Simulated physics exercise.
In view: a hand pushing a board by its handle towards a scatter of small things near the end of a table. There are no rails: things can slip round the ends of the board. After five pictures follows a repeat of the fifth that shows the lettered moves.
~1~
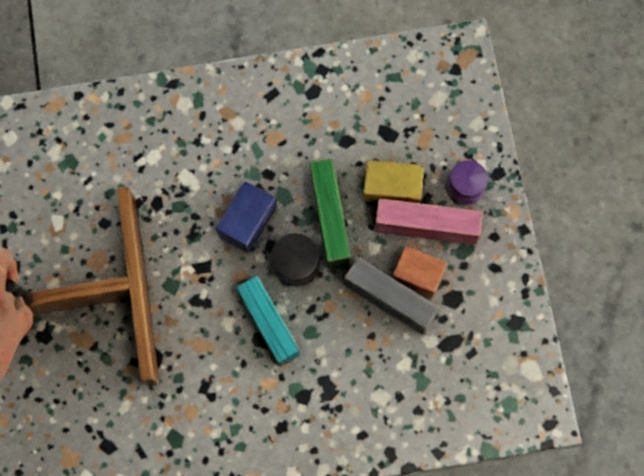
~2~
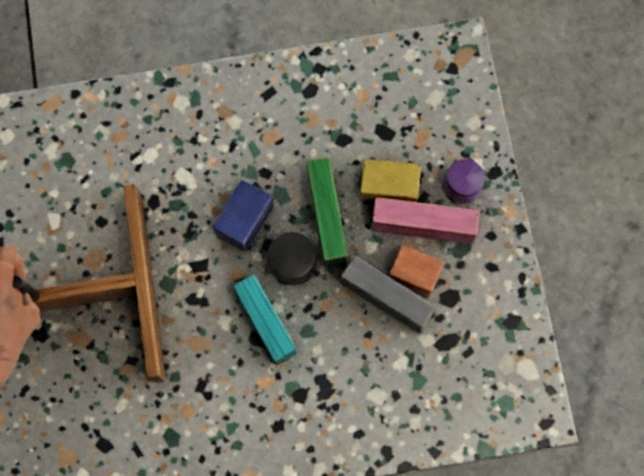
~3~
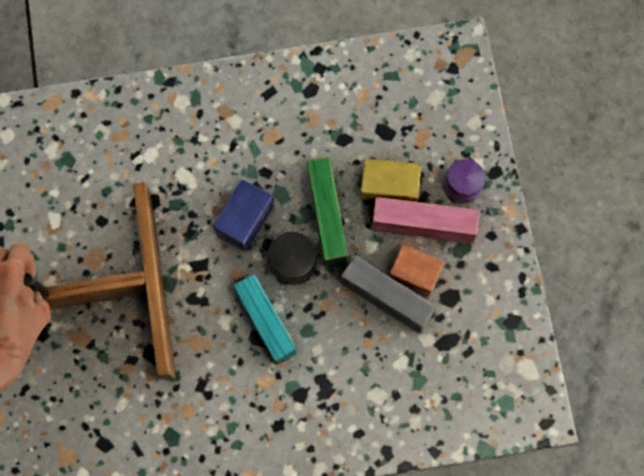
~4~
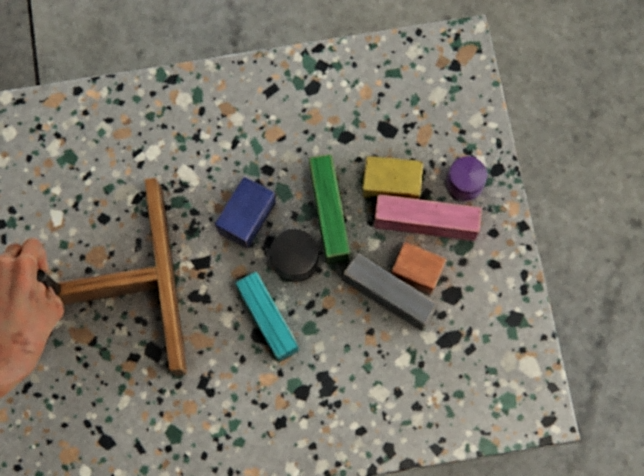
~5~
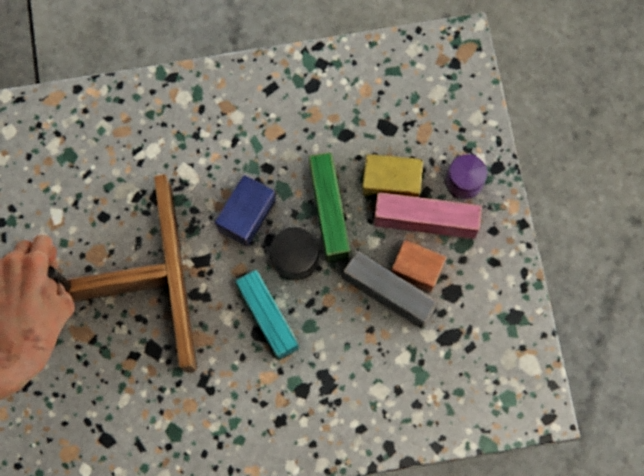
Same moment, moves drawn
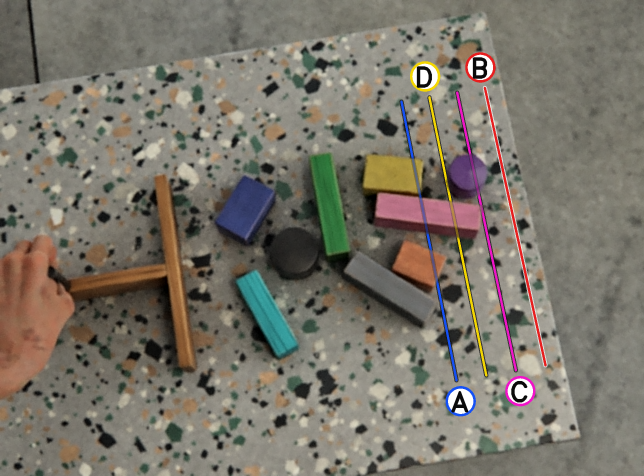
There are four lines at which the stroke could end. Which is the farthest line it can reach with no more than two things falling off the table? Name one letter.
No third one falls up to A.
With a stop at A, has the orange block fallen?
No.
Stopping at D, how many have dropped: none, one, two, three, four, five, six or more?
In all, three.
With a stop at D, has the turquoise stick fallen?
No.
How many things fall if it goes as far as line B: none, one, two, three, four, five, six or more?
By then, six or more.
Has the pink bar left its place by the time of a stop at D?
Yes.
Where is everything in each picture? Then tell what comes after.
Turquoise stick (268, 321); yellow block (394, 183); blue block (247, 217), in the first picture.
Board (141, 278); green stick (327, 212), in the second picture.
Board (151, 276); black tin (294, 258), in the third picture.
Board (163, 272); orange block (419, 268), in the fourth picture.
Board (172, 268); turquoise stick (267, 315); yellow block (393, 177); blue block (246, 211), in the fifth picture.
On the marked copy, A at (428, 236); B at (514, 222); C at (486, 227); D at (457, 232).
Taking A. A third of the way, board (264, 253); turquoise stick (294, 317); blue block (282, 202).
Two thirds of the way, board (358, 238); purple tin (488, 173); pink bar (482, 209).
When it is over, board (426, 226); purple tin over the edge; pink bar over the edge; two fallen.
As for the rest, B drops eight; C drops five; D drops three.
